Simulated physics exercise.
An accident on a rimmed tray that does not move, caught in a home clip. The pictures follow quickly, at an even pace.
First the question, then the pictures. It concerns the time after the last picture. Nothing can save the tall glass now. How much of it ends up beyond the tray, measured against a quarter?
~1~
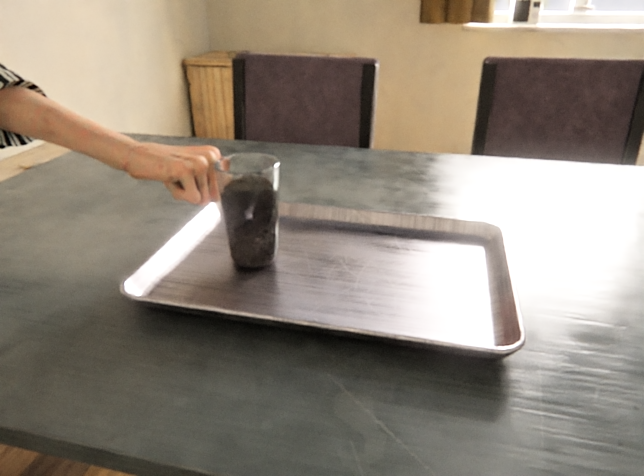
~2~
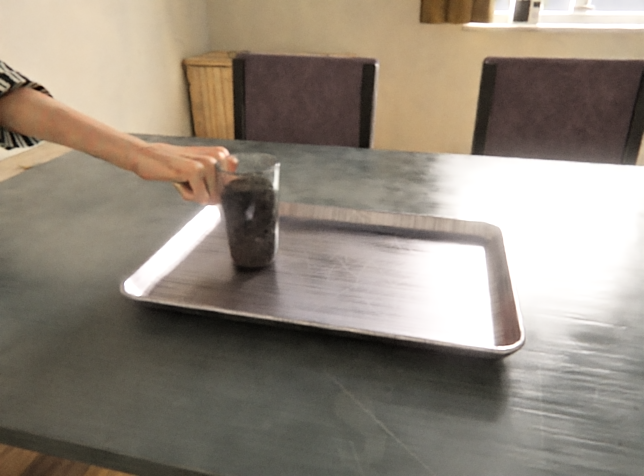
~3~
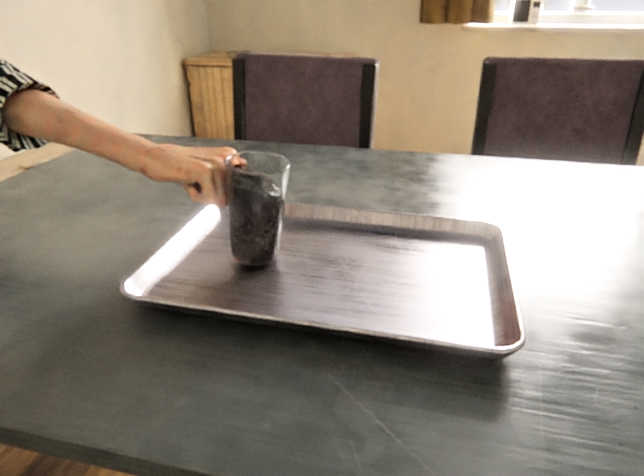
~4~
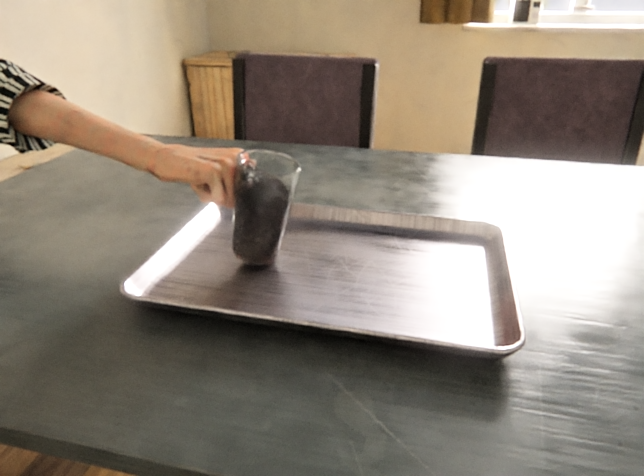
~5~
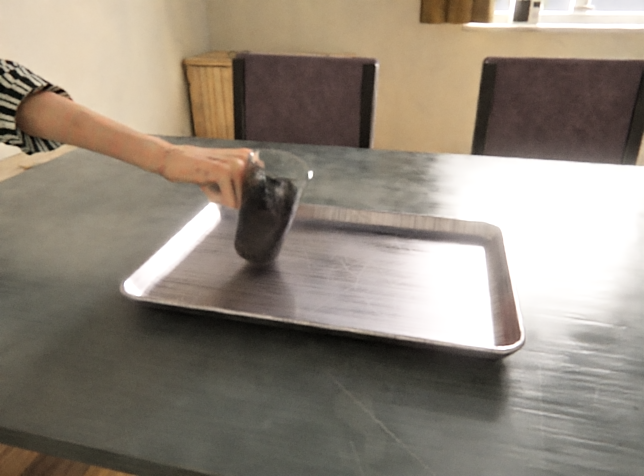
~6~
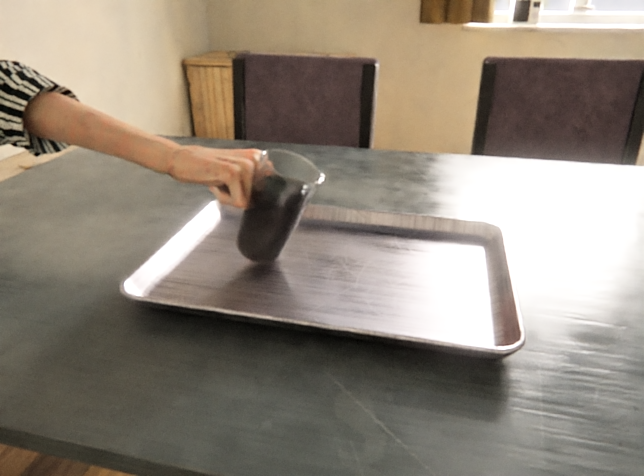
The runoff from the tray comes to more than a quarter of the liquid.
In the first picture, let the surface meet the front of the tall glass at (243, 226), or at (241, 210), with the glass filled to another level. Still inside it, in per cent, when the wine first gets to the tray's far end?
The first fill keeps 60 percent and the second keeps 60 percent.
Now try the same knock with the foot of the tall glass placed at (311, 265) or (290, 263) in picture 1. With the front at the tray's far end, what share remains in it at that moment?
Spot one gives 85 percent, spot two gives 75 percent.
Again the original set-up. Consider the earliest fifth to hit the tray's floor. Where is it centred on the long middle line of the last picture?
I'd point to somewhere close to pixel (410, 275).
A moment on, the tall glass lies on its side and 99 per cent is in the glass, 0 on the tray and 1 above or beyond its rim.
Next, the tall glass lies on its side and 62 per cent is in the glass, 30 on the tray and 8 above or beyond its rim.
Then the tall glass lies on its side and 37 per cent is in the glass, 41 on the tray and 22 above or beyond its rim.
Later the tall glass lies on its side and 20 per cent is in the glass, 44 on the tray and 37 above or beyond its rim.
In the end 63 per cent is held by tray and glass, 37 is off the tray.
